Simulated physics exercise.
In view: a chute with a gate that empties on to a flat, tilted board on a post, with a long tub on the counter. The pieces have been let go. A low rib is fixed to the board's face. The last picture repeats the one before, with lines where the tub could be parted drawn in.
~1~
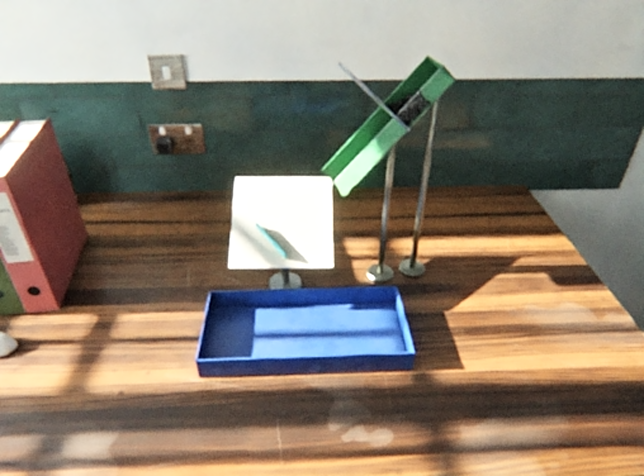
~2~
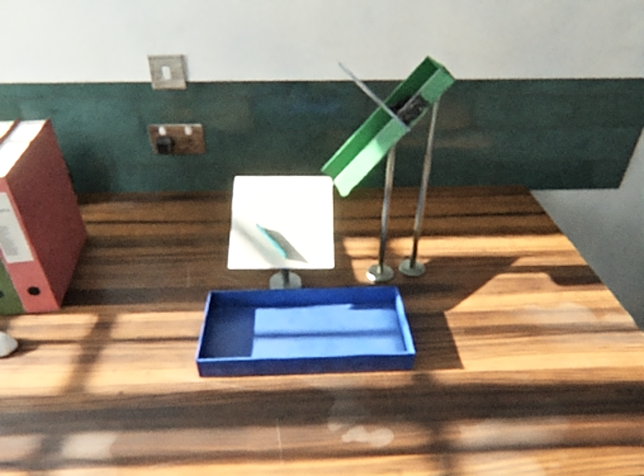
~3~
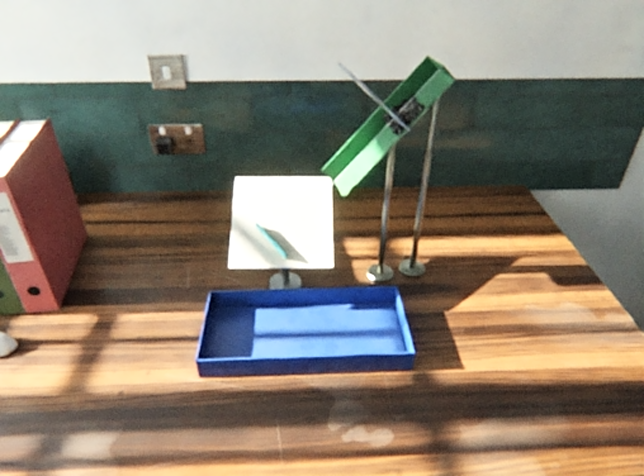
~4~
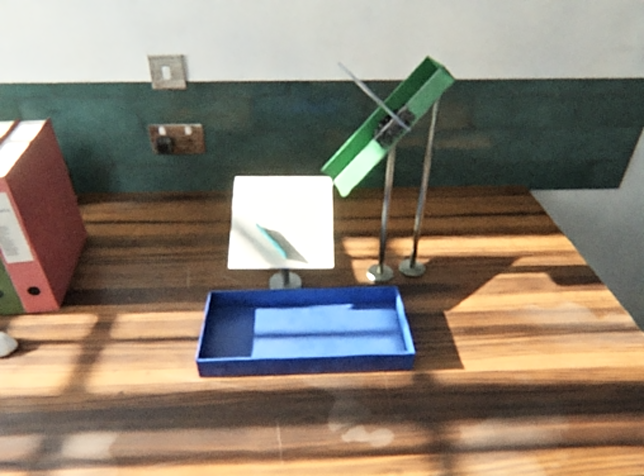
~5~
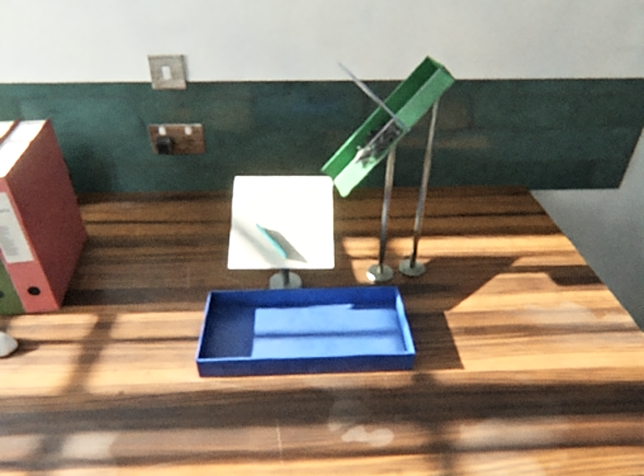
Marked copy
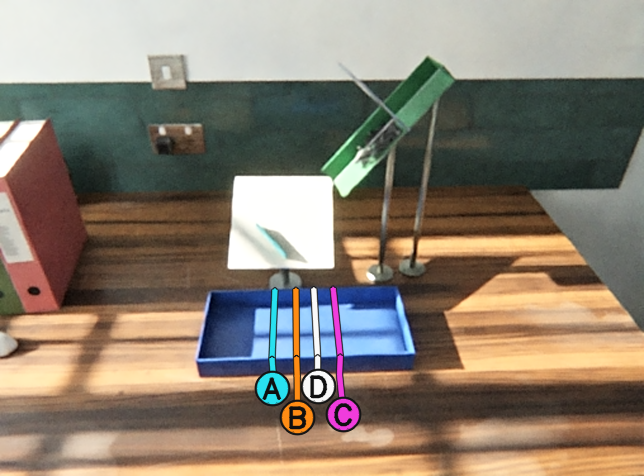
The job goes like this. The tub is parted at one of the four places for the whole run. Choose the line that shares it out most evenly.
The answer is line B.
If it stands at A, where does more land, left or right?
Right.
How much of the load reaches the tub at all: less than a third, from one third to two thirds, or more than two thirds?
More than two thirds.
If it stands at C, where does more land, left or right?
The left side.
On the marked copy, line A crosses the front rim at (272, 358); line B crosses the front rim at (296, 357); line C crosses the front rim at (340, 355); line D crosses the front rim at (317, 356).
With A, of what is caught, a stray few on the left of the divider, nearly all on the right.
With B, of what is caught, about a third on the left of the divider, about two thirds on the right.
With C, of what is caught, all on the left of the divider, none on the right.
With D, of what is caught, nearly all on the left of the divider, a small part on the right.
